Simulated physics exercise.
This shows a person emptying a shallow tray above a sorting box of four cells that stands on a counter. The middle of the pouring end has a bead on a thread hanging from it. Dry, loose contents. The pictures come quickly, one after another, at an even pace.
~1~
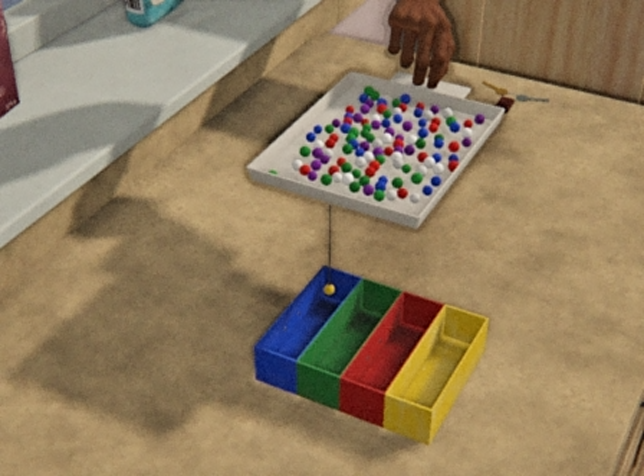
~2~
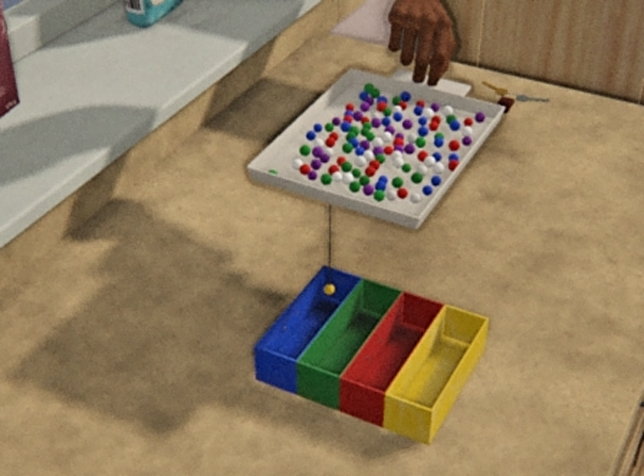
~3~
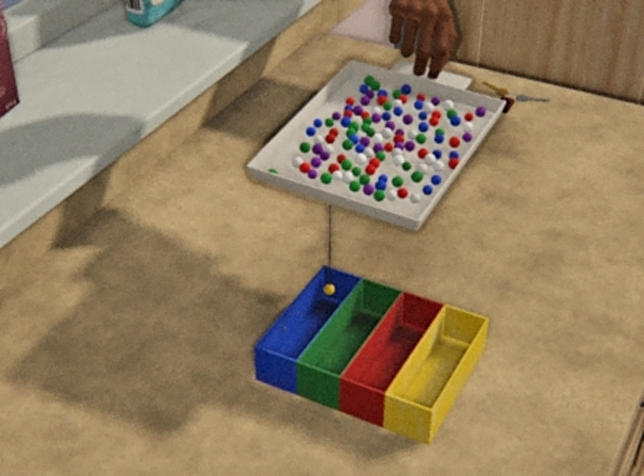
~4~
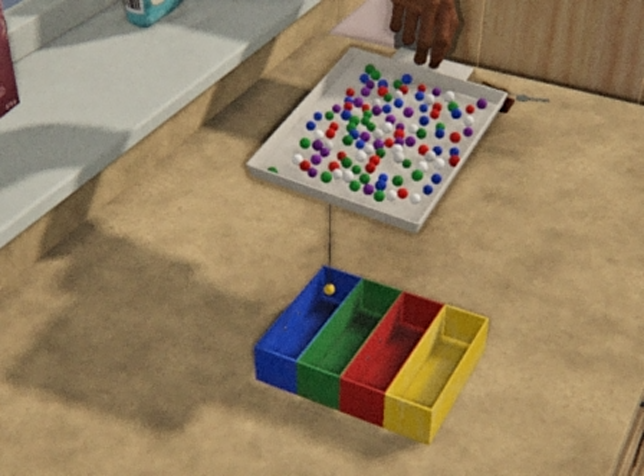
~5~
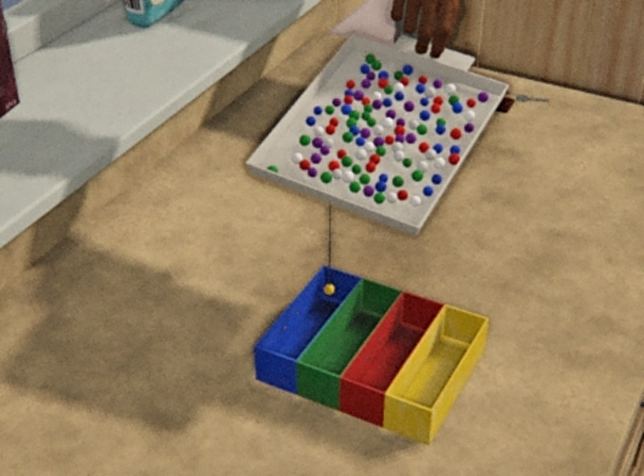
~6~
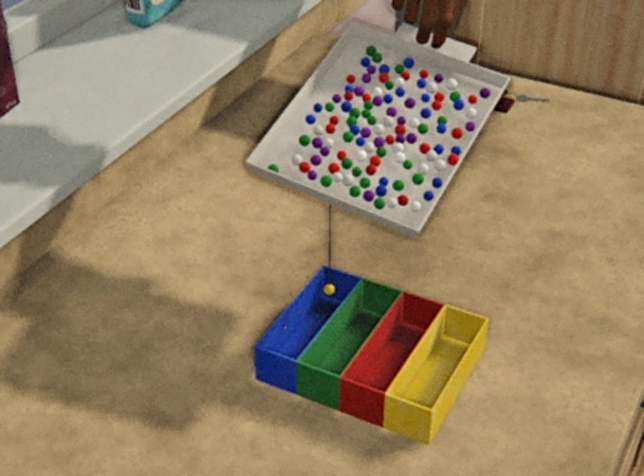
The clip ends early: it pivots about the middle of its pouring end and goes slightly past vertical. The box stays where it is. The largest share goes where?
To the red cell.
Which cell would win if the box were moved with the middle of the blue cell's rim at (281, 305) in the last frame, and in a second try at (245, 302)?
That yellow cell, then the cell in yellow.
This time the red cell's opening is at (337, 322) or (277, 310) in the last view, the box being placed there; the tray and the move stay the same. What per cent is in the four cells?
First some 50, then 0 per cent.
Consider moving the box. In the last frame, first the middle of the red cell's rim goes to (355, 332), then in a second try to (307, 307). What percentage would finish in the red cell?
The first try yields 20% and the second yields 0%.
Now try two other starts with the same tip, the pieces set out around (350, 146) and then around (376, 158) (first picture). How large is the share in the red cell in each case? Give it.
The first start yields 70 per cent, the second 60 per cent.
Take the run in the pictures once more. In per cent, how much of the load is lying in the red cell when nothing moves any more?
I'd put it at some 60 per cent.
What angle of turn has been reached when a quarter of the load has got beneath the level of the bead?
80° or so.
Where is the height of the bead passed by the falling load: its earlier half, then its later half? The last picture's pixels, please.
Around (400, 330) at first; around (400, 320) after that.
Just after the last frame, tray tipped steeply; the larger part on the tray; just a few in the red cell; just a few in the green cell; about a tenth falling or outside the box.
A moment on, tray tipped right over; about a tenth on the tray; roughly half in the red cell; roughly a quarter in the green cell; roughly a quarter in the yellow cell; about a tenth falling or outside the box.
Further on, tray tipped past a quarter turn; roughly half in the red cell; roughly a quarter in the green cell; roughly a quarter in the yellow cell; just a few falling or outside the box.
When it is over, tray tipped past a quarter turn; roughly half in the red cell; roughly a quarter in the green cell; roughly a quarter in the yellow cell; not one in the blue cell; just a few outside the box.
